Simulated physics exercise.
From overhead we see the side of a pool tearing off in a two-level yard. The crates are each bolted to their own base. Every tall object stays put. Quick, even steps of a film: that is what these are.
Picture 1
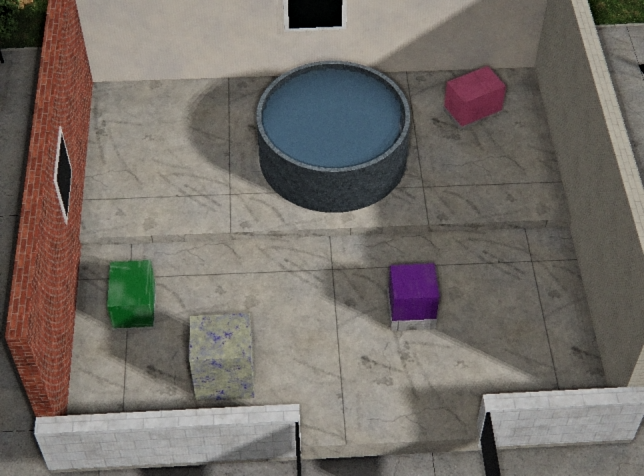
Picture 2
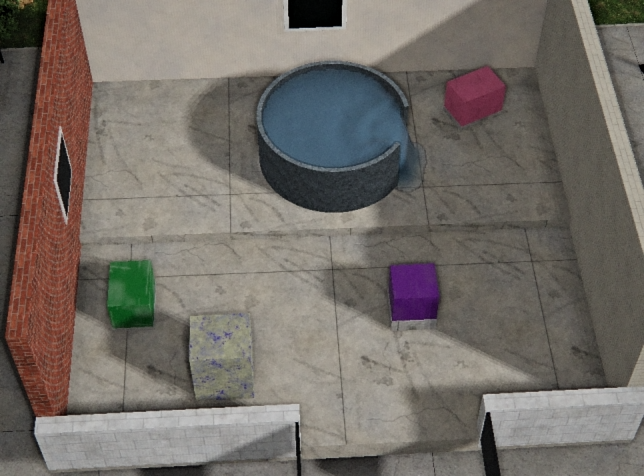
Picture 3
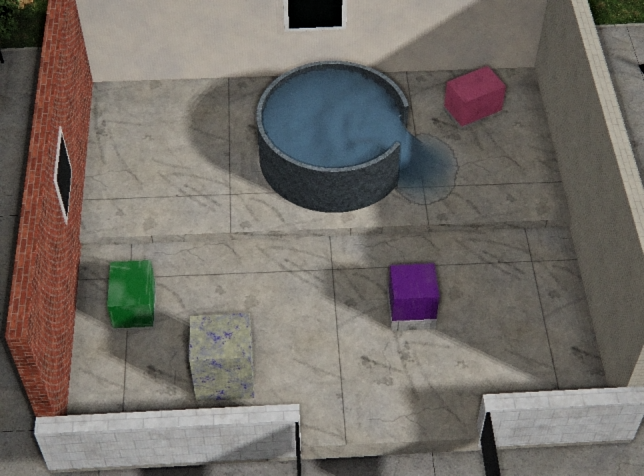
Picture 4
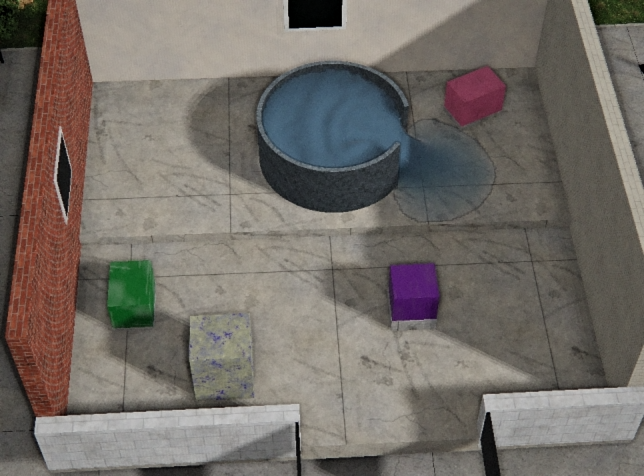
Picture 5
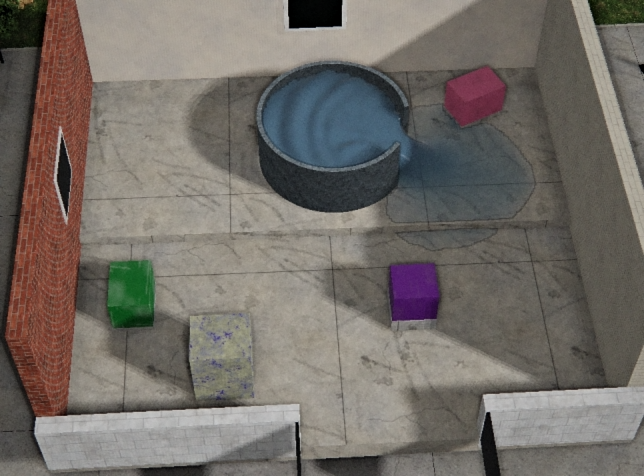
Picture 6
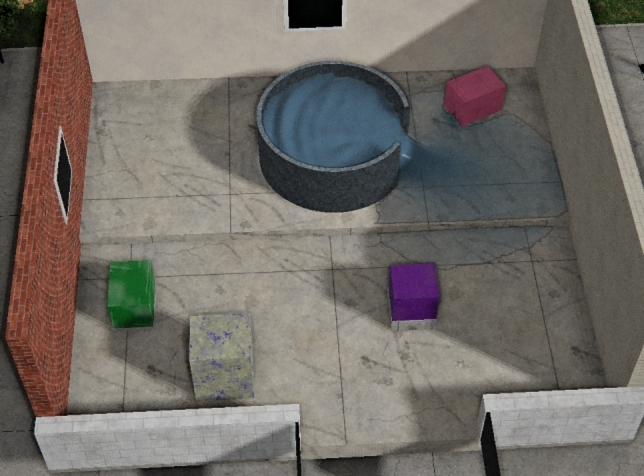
A round stone pool of still water split open on its right side, and water poured through the gap, spreading across the paved yard past the pink block and over the low step.
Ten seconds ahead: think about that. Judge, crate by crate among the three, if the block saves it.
One by one: As for the green crate it's moistened by the water; as for the purple crate it's untouched by the water; as for the pink crate it's moistened by the water.
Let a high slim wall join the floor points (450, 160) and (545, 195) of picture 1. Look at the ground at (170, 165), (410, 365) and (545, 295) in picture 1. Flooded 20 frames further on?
One by one: Spared, soaked, soaked.
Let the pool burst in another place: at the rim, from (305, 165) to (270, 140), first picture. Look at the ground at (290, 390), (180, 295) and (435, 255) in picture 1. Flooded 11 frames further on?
Taken in turn, that's reached, reached, and finally not reached.
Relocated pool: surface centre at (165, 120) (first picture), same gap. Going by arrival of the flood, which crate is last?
Green-painted one.
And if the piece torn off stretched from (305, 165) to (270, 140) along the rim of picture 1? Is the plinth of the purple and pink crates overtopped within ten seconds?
In that case the purple one is never flooded and the pink one is never flooded.
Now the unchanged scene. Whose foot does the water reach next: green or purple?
Note: The purple-painted one is first.
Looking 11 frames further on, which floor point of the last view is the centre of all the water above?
I'd place it roughly at (413, 179).
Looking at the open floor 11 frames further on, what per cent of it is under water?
I'd say close to 30 per cent.
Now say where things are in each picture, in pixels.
In the first picture, still water in the round tank at (333, 118).
In the second picture, the front is at (408, 144), out from the gap at (403, 151).
In the third picture, water pours out at (402, 153) and has run to (445, 191).
In the fourth picture, water pours out at (402, 154) and has run to (490, 181).
In the fifth picture, the front is at (529, 185), out from the gap at (402, 154).
In the sixth picture, the front is at (564, 205), out from the gap at (402, 154).
A moment on, water covers 25 % of the floor; the green crate not reached, the purple crate water round its plinth, the pink crate water round its plinth.
Next, water covers 30 % of the floor; the green crate not reached, the purple crate water round its plinth, the pink crate water round its plinth.
Then, water covers 40 % of the floor; the green crate not reached, the purple crate water round its plinth, the pink crate water round its plinth.
Later, water covers 75 % of the floor; the green crate water round its plinth, the purple crate water round its plinth, the pink crate water round its plinth.
In the end, water covers 95 % of the floor; the green crate was topped, the purple crate stayed above the water, the pink crate was topped.
